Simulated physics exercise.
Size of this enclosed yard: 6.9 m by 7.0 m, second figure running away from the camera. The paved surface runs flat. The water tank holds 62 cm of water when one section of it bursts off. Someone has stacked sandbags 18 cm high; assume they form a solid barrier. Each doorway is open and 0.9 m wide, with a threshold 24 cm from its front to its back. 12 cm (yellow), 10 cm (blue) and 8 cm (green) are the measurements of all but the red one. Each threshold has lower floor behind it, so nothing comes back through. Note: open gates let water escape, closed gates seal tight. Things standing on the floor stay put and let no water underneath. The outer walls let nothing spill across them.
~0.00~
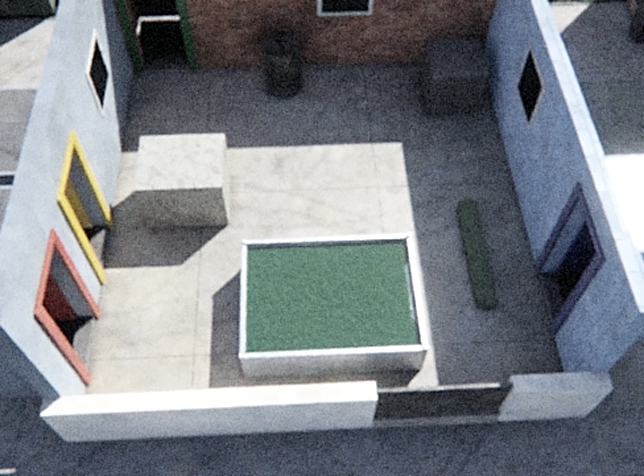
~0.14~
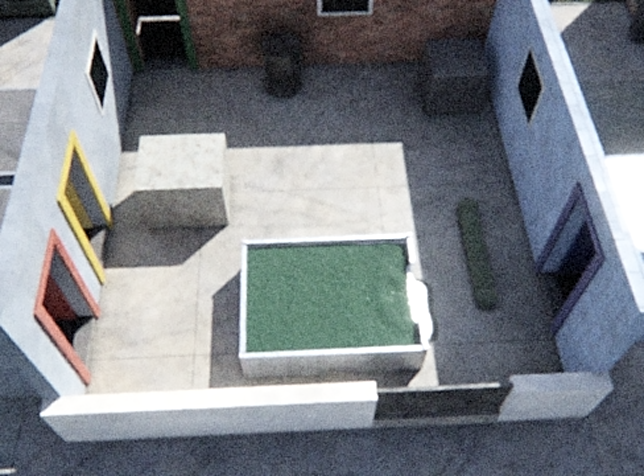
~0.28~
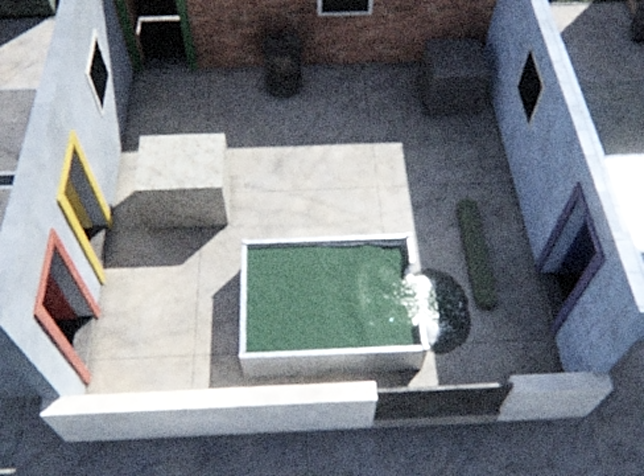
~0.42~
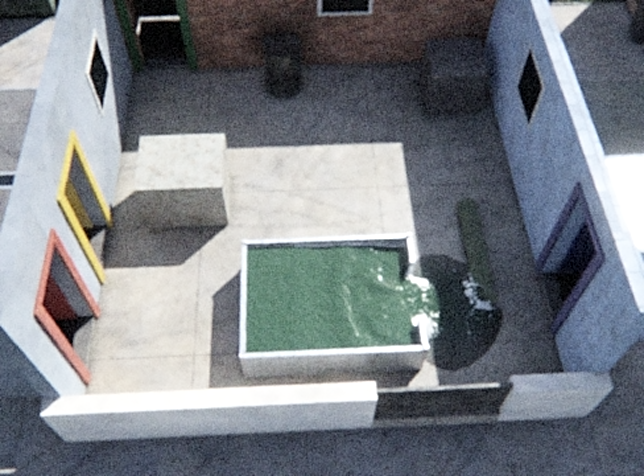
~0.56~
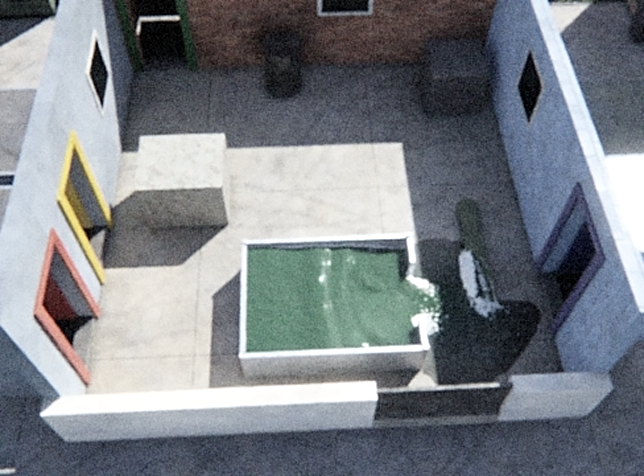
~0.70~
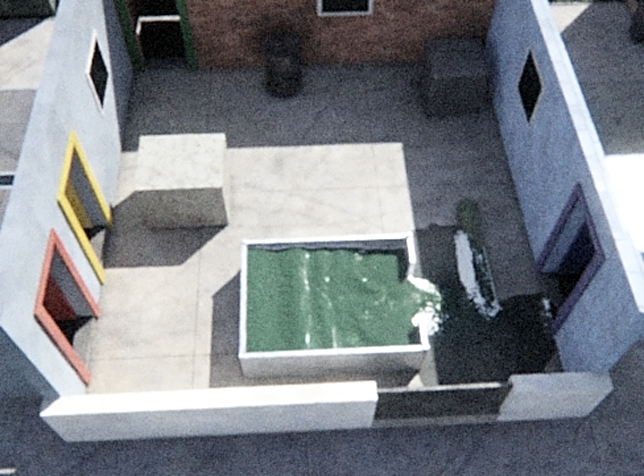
Water bursting through the right side of a green-filled tank, spreading across the paved yard and around a low green barrier.
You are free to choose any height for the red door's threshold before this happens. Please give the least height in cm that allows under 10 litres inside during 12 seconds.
It would have to be roughly 8 cm high.
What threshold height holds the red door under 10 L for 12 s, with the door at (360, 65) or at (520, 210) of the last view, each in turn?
Around 8.0 and 6.0 cm respectively.
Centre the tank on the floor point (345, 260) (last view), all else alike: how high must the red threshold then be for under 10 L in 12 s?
Then about 9.0 centimetres at the least.
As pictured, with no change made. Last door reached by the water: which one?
The green one.
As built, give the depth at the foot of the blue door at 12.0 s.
The depth there is around 6.5 cm.
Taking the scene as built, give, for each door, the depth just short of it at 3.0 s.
Depths in cm: Yellow 0, red 0, blue 20, green 0.
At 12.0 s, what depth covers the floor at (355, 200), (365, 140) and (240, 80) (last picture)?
Some 4, 7 and 3 cm.
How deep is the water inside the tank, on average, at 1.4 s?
Around 47 cm deep on average.
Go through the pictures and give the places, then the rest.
The first frame shows still water, 62 cm deep, in the water tank at (330, 295); the red door at (72, 315) is dry.
In the second frame, the gap is at (411, 304), the front 0.3 m out at (432, 335); the back of the water tank holds 62 cm.
In the third frame, the front is at (465, 323), 0.8 m from the gap at (411, 305); 0.9 m2 of floor is wet, 62 cm left at the back.
In the fourth frame, the front is at (496, 318), 1.3 m from the gap at (411, 305); 1.7 m2 of floor is wet, 62 cm left at the back.
In the fifth frame, water pours out at (411, 305) and has run 1.8 m, to (532, 320); about 6 cm deep outside, 62 cm at the back.
In the sixth frame, the gap is at (411, 305), the front 2.1 m out at (555, 323); the back of the water tank holds 62 cm; the red door at (72, 315), 4.8 m from the gap, is still 4.9 m from the nearest water.
After 1.4 s water covers 15 % of the floor, deepest (48 cm) near (567, 394); it has not reached the red door.
After 3.0 s water covers 40 % of the floor, deepest (35 cm) near (564, 382); it has not reached the red door.
After 12.0 s water covers 95 % of the floor, deepest (10 cm) near (474, 308); 6 cm at the red door, 1 litre in over its 11 cm threshold.
At the red door as built, the water arrived by 4.9 s and peaked near 11 cm at 5.6 s.
Run again over the same 12 s with other heights there, 16 litres in over 7 cm, 3 litres over 9.5 cm. The limit of 10 litres is kept from about 8 cm up.
